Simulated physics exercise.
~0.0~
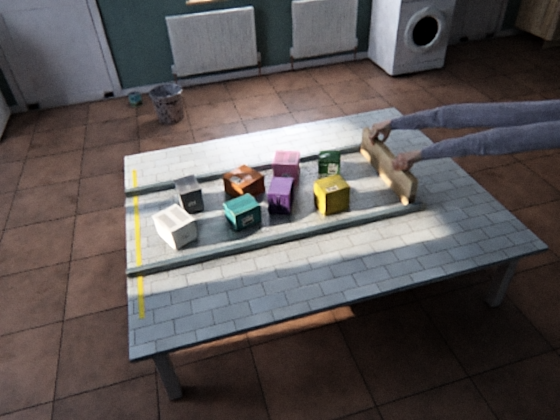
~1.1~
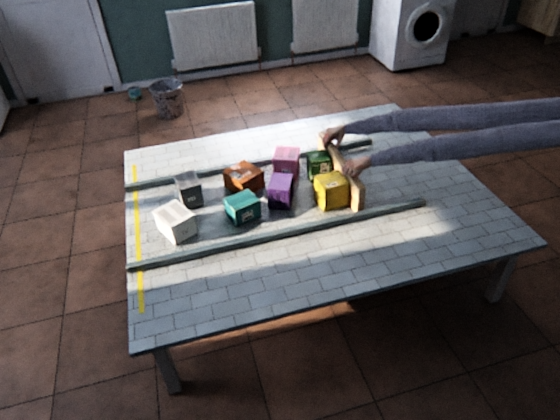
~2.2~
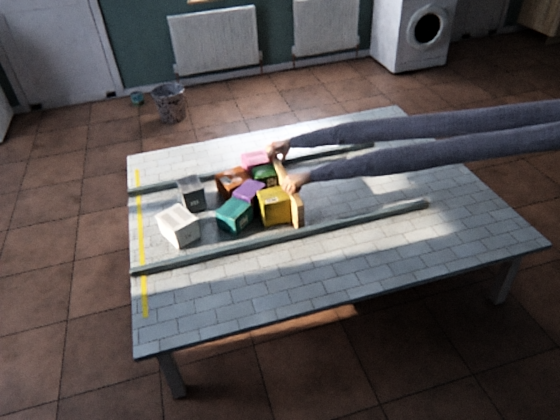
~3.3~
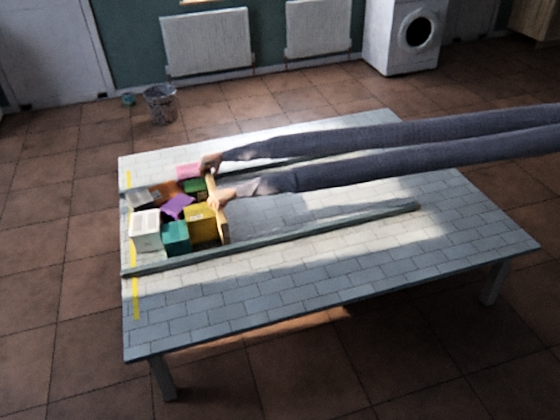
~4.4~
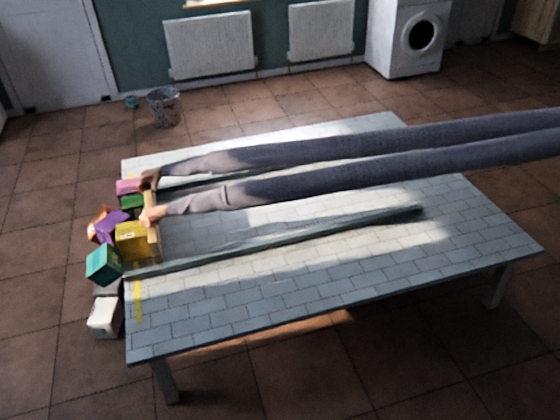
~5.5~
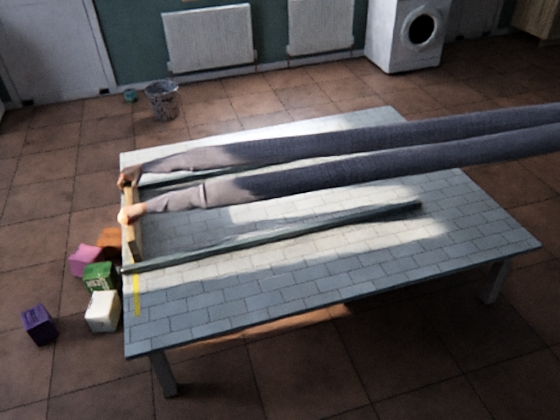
Two hands pushed a wooden plank leftward along a tiled table between two rails, bunching up a cluster of colourful boxes and shoving them over the left edge until the tabletop was cleared, with several boxes tumbling down to the floor beside it.
